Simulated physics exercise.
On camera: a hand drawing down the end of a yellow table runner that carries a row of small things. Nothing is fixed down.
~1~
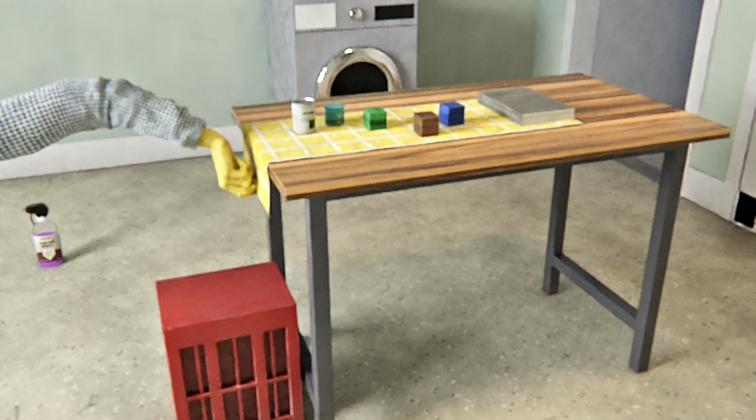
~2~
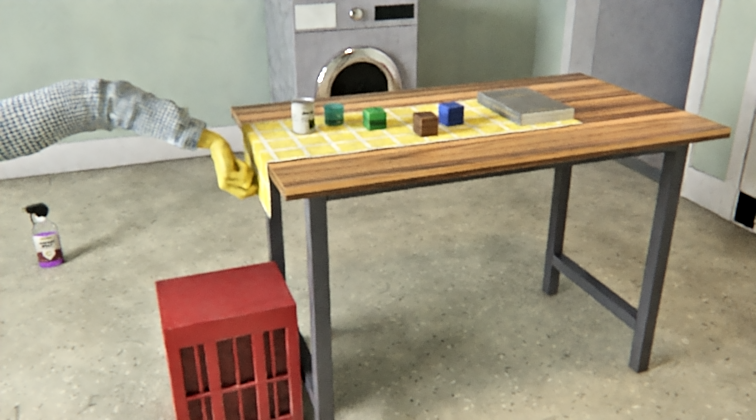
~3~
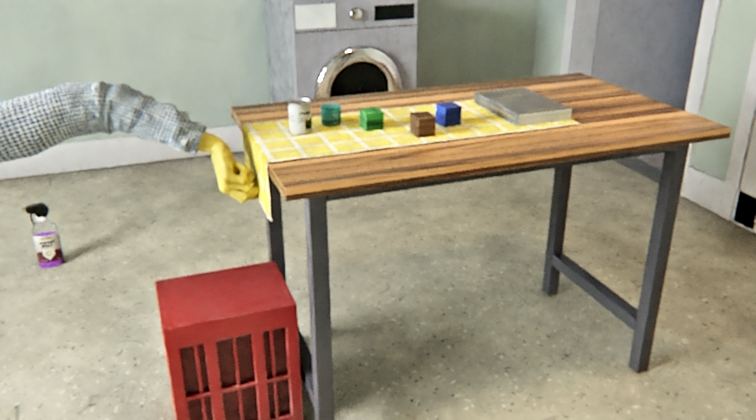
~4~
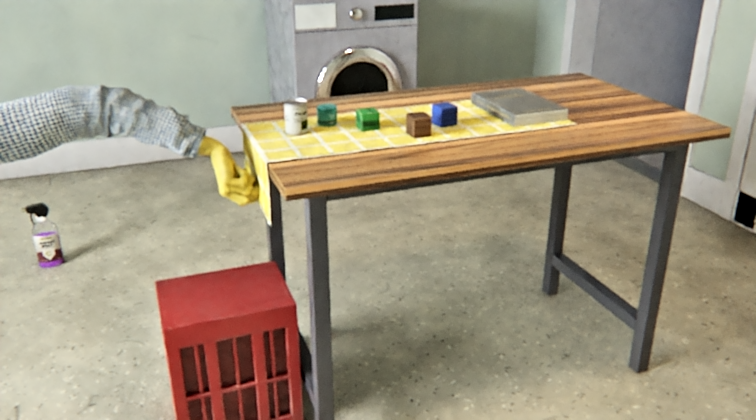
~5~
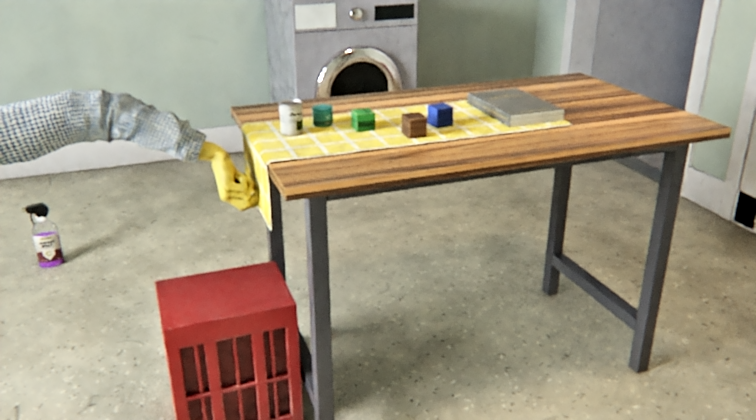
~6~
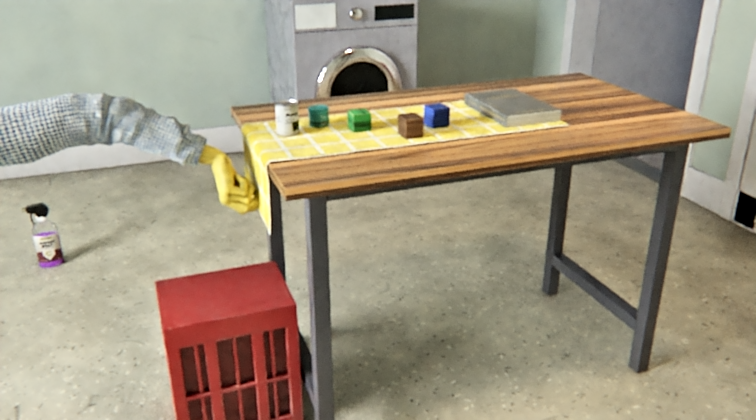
In this clip, a yellow-gloved hand slowly draws down the end of a yellow checked runner at a wooden table's left edge, and the can, pot, colored cubes and flat gray object on it shift slightly left together.
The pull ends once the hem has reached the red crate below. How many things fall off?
The count of fallen things is two.
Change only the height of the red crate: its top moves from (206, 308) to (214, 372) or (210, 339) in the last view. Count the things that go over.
Over the edge go 4 and 3.
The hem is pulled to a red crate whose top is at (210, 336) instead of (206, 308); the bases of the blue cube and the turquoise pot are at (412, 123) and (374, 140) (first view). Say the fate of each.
The blue cube keeps its place on top, the turquoise pot drops off.
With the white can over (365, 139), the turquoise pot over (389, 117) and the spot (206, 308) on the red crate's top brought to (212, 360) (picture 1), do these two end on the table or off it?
The white can drops off; the turquoise pot comes down.
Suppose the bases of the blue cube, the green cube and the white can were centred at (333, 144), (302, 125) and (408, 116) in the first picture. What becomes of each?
The blue cube drops off; the green cube is carried off; the white can keeps its place on top.
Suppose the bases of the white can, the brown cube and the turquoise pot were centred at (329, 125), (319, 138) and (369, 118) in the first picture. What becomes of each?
The white can tumbles off, the brown cube tumbles off, the turquoise pot holds on.
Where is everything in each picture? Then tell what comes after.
The first frame shows hem (271, 218); white can (303, 101); turquoise pot (334, 106); green cube (375, 110); brown cube (426, 114); blue cube (452, 104); top of the crate (206, 308).
The second frame shows hem (270, 219); white can (303, 101).
The third frame shows hem (272, 222); turquoise pot (331, 106).
The fourth frame shows hem (271, 226); green cube (368, 111); top of the crate (206, 308).
The fifth frame shows hem (271, 231); brown cube (414, 115).
The sixth frame shows hem (270, 235); white can (286, 103); turquoise pot (319, 107); green cube (359, 111); brown cube (410, 116); blue cube (437, 106).
Soon after, hem near (260, 242); all still up.
After that, hem on the crate; white can and turquoise pot gone.
In the end, hem on the crate; white can and turquoise pot gone. It carries off two.
